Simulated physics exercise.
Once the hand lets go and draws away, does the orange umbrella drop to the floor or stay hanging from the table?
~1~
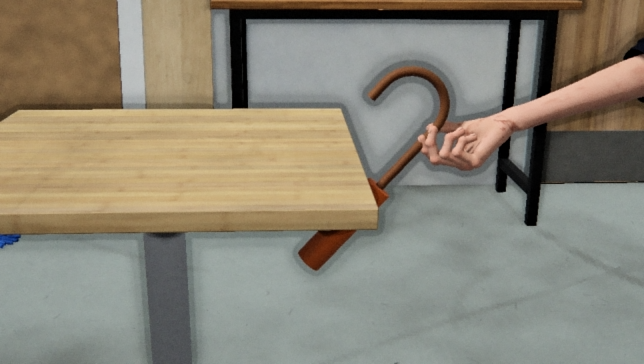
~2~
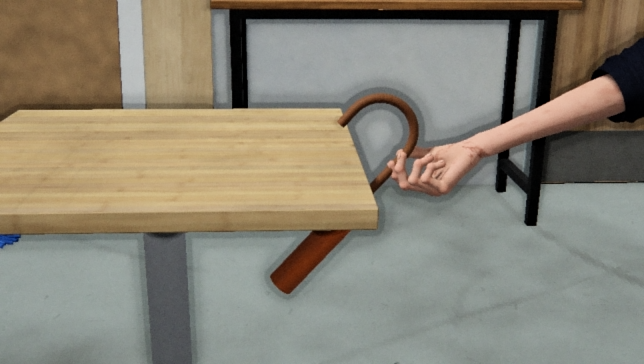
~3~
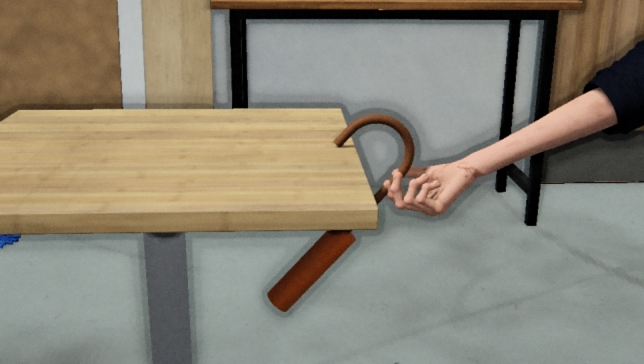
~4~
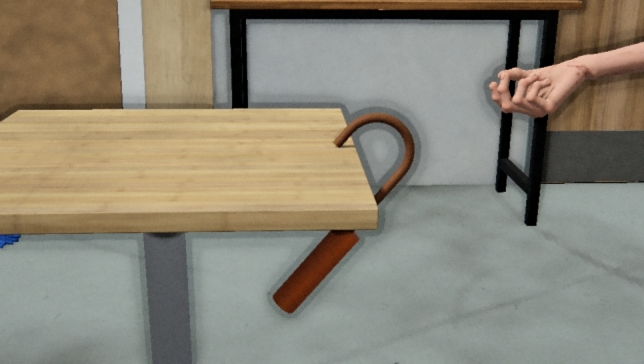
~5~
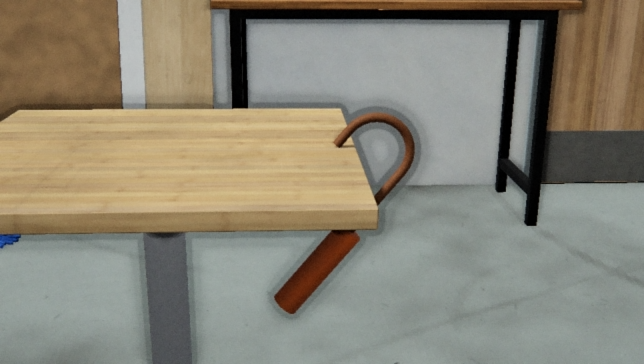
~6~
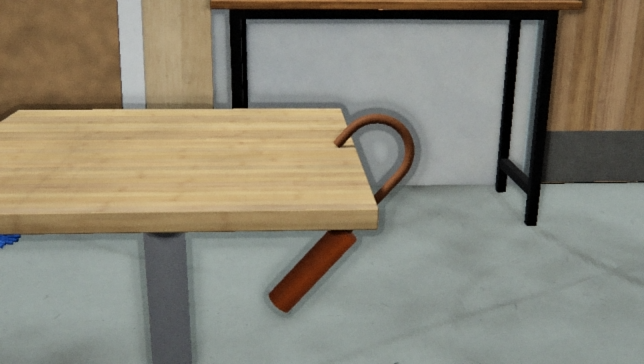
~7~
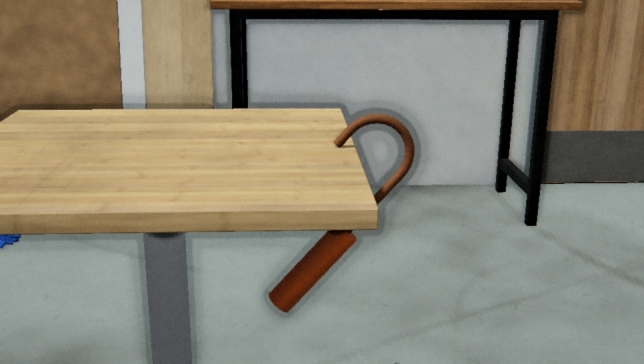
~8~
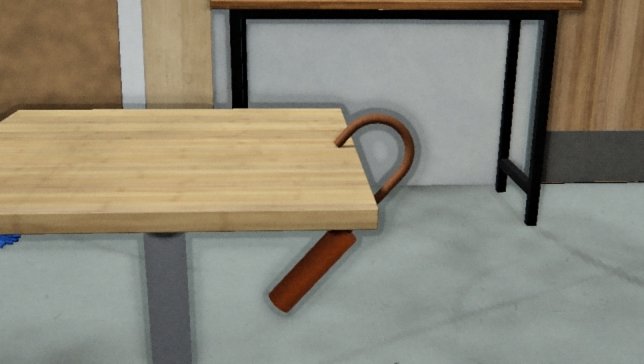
The orange umbrella stays hanging from the end of the table by its curved handle.
An orange umbrella is hooked over the table's end by a hand and stays hanging.
